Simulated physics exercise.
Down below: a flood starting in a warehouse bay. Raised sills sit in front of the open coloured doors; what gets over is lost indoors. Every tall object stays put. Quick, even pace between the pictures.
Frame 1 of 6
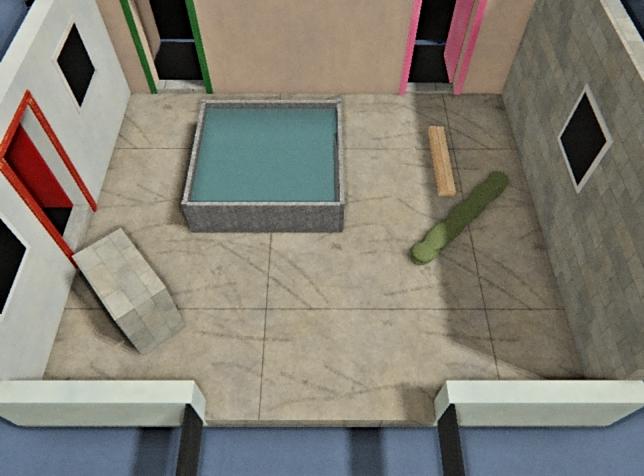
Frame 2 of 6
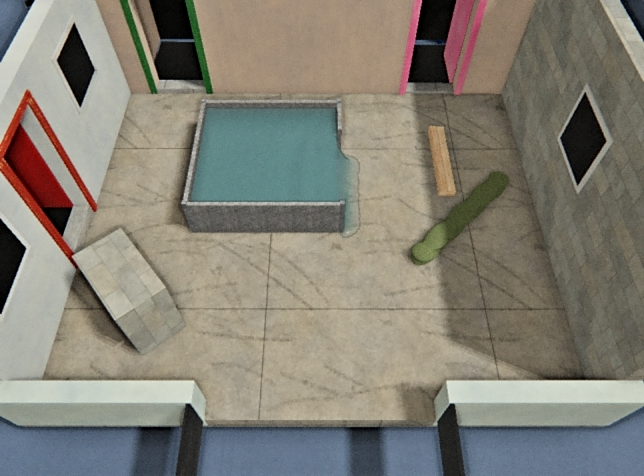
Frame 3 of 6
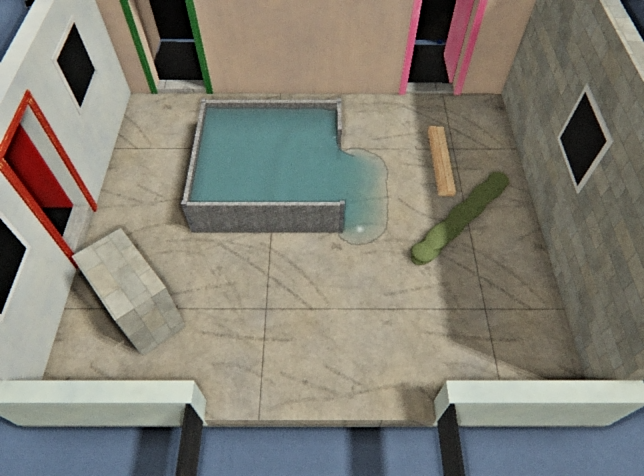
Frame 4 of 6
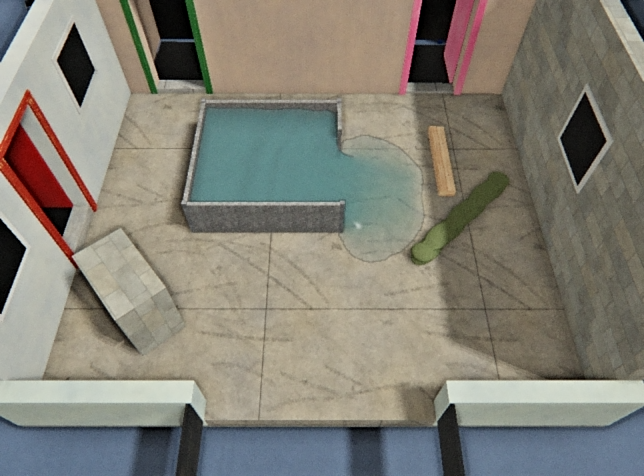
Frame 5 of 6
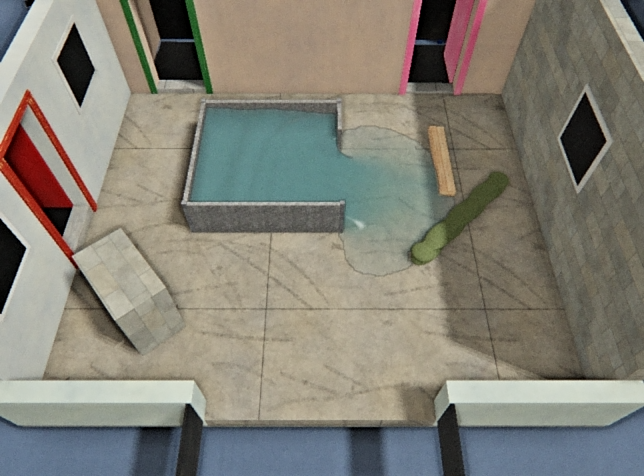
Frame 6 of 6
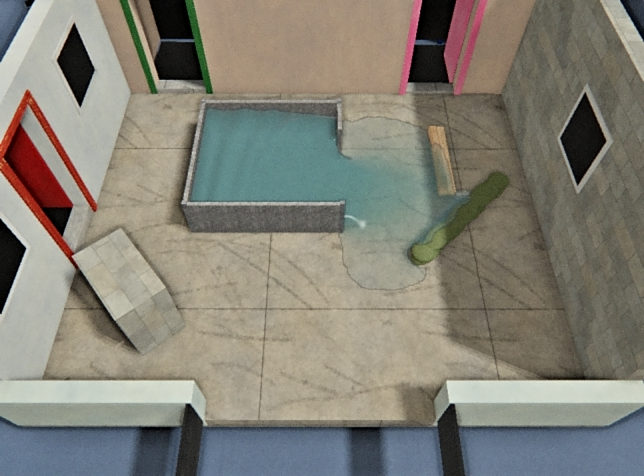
The clip shows a walled bay with coloured doorways and a tank of still water; water then pours from a gap in its right side and spreads across the floor, reaching a wooden plank and a green hedge-like bar.
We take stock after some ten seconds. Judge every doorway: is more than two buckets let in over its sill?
Outcome: The pink door will top two buckets. The red door will not top two buckets. The green door will not top two buckets.
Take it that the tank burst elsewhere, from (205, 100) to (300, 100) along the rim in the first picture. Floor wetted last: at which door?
The red-painted one, I reckon.
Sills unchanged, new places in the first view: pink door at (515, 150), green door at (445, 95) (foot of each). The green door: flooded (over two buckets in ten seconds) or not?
The green one exceeds it.
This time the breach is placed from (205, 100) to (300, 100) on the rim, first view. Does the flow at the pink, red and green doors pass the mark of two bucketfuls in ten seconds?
I reckon the pink door will get past the mark, the red door will stay beneath the mark, and the green door will get past the mark.
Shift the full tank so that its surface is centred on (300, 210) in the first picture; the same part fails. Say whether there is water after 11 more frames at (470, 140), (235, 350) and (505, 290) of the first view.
Soaked, spared, soaked.
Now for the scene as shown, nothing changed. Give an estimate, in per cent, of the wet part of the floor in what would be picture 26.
My guess is around 50 in a hundred.
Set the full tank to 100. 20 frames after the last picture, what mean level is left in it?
Near 36 in a hundred.
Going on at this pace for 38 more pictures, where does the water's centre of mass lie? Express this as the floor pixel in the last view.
Around pixel (354, 181).
A moment on, water covers 25 % of the floor; the pink door wet at the sill, nothing in, the red door not reached, the green door not reached.
Next, water covers 40 % of the floor; the pink door under two buckets in, the red door not reached, the green door not reached.
Then, water covers 50 % of the floor; the pink door over two buckets in, the red door not reached, the green door not reached.
Later, water covers 65 % of the floor; the pink door far over two buckets in, the red door not reached, the green door wet at the sill, nothing in.
In the end, water covers 90 % of the floor; the pink door far over two buckets in, the red door wet at the sill, nothing in, the green door under two buckets in.
